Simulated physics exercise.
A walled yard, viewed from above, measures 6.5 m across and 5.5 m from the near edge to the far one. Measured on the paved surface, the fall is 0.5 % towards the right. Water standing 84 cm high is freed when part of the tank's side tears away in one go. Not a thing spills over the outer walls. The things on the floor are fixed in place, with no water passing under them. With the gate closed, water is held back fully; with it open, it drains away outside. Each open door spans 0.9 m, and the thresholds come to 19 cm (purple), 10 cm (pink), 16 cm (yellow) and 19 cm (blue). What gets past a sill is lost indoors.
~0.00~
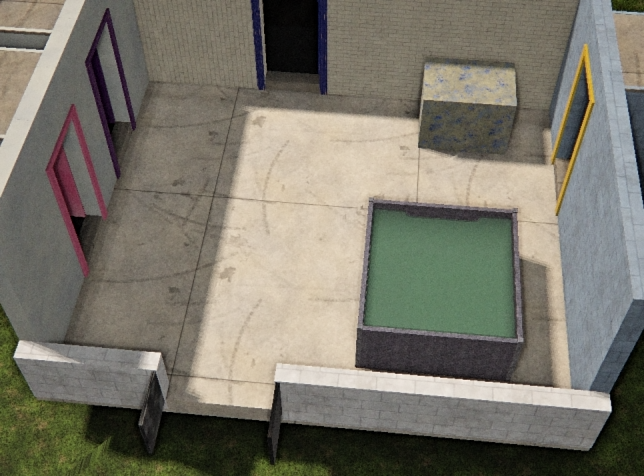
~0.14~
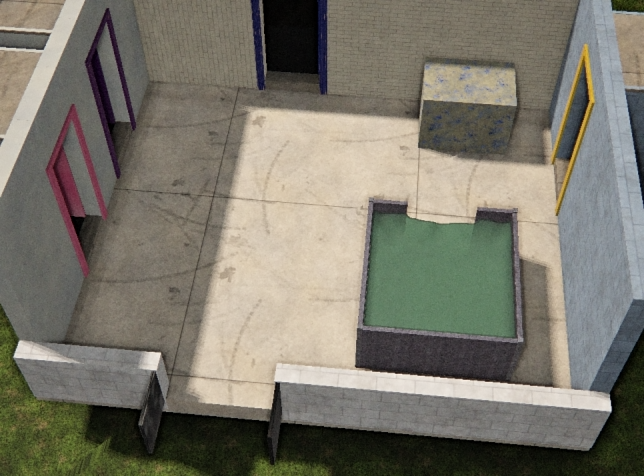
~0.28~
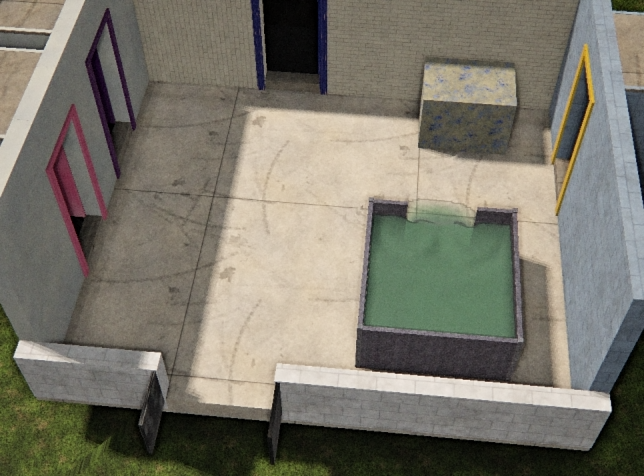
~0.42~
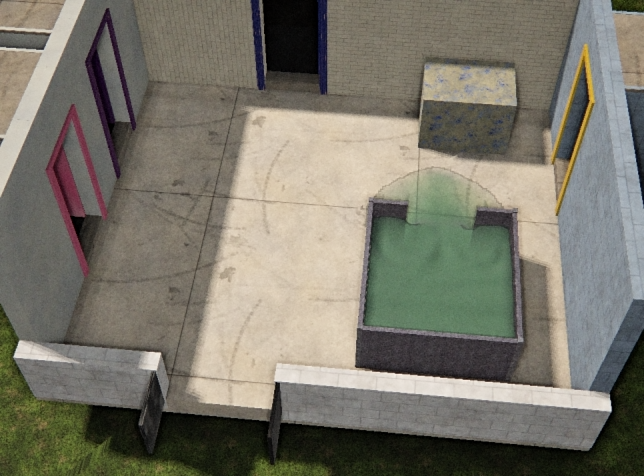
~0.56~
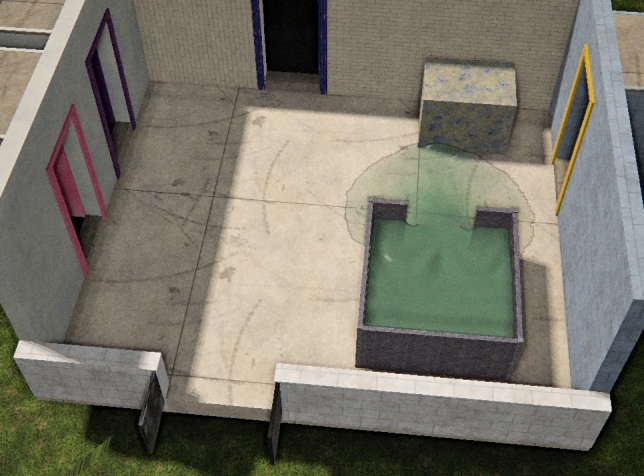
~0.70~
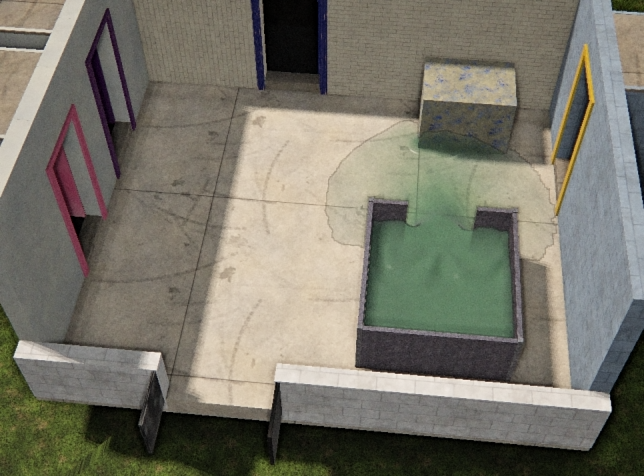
Green water pours through a gap in the tank's far side and spreads across the paved yard.
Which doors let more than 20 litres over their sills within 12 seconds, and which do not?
One by one: At the purple door the amount will not overshoot the limit; at the pink door the amount will not overshoot the limit; at the yellow door the amount will overshoot the limit; at the blue door the amount will not overshoot the limit.
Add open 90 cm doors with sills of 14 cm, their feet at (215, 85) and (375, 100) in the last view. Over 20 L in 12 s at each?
Taking them in order, the first is fine and the second too much.
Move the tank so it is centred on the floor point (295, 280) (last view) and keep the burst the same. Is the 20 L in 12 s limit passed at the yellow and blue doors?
So the yellow door keeps within it and the blue door tops the limit.
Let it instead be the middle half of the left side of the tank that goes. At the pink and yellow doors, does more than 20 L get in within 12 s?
Then: Pink over, yellow below.
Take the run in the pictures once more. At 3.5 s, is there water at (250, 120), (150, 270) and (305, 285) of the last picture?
Respectively: Got hit, was missed, was missed.
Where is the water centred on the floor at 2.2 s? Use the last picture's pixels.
The water's centre sits at about (426, 231).
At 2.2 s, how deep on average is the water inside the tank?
The mean depth is some 44 cm.
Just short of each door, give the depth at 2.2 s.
Depths in cm: Purple 0, pink 0, yellow 27, blue 22.
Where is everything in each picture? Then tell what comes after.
The first picture shows the tank at (441, 270) is whole and still, 84 cm deep.
In the second picture, water pours out on the tank's far side and has run 0.5 m, to a hidden place; typically 8 cm deep outside, 84 cm at the tank's back.
In the third picture, the front is at (422, 203), 0.9 m from the gap on the tank's far side; 0.8 m2 of floor is under water; 84 cm left at the back of the tank.
In the fourth picture, water pours out on the tank's far side and has run 1.5 m, to (451, 175); typically 8 cm deep outside, 81 cm at the tank's back.
In the fifth picture, water pours out on the tank's far side and has run 2.0 m, to (467, 153); typically 6 cm deep outside, 73 cm at the tank's back.
In the sixth picture, water pours out on the tank's far side and has run 2.5 m, to (406, 124); typically 5 cm deep outside, 71 cm at the tank's back.
After 1.4 s water covers 30 % of the floor and is deepest (44 cm) near (455, 155); purple door not reached, pink door not reached, yellow door 24 cm at the sill, 2 L in, blue door 6 cm at the sill, 0 L in.
After 2.2 s water covers 40 % of the floor and is deepest (38 cm) near (434, 105); purple door not reached, pink door not reached, yellow door 27 cm at the sill, 53 L in, blue door 22 cm at the sill, 2 L in.
After 3.5 s water covers 50 % of the floor and is deepest (30 cm) near (455, 155); purple door 14 cm at the sill, 0 L in, pink door not reached, yellow door 26 cm at the sill, 126 L in, blue door 16 cm at the sill, 6 L in.
After 7.0 s water covers 90 % of the floor and is deepest (19 cm) near (568, 406); purple door 9 cm at the sill, 0 L in, pink door 6 cm at the sill, 0 L in, yellow door 15 cm at the sill, 185 L in, blue door 9 cm at the sill, 6 L in.
After 12.0 s water covers 100 % of the floor and is deepest (12 cm) near (569, 419); purple door 6 cm at the sill, 0 L in, pink door 6 cm at the sill, 0 L in, yellow door 8 cm at the sill, 185 L in, blue door 9 cm at the sill, 6 L in.
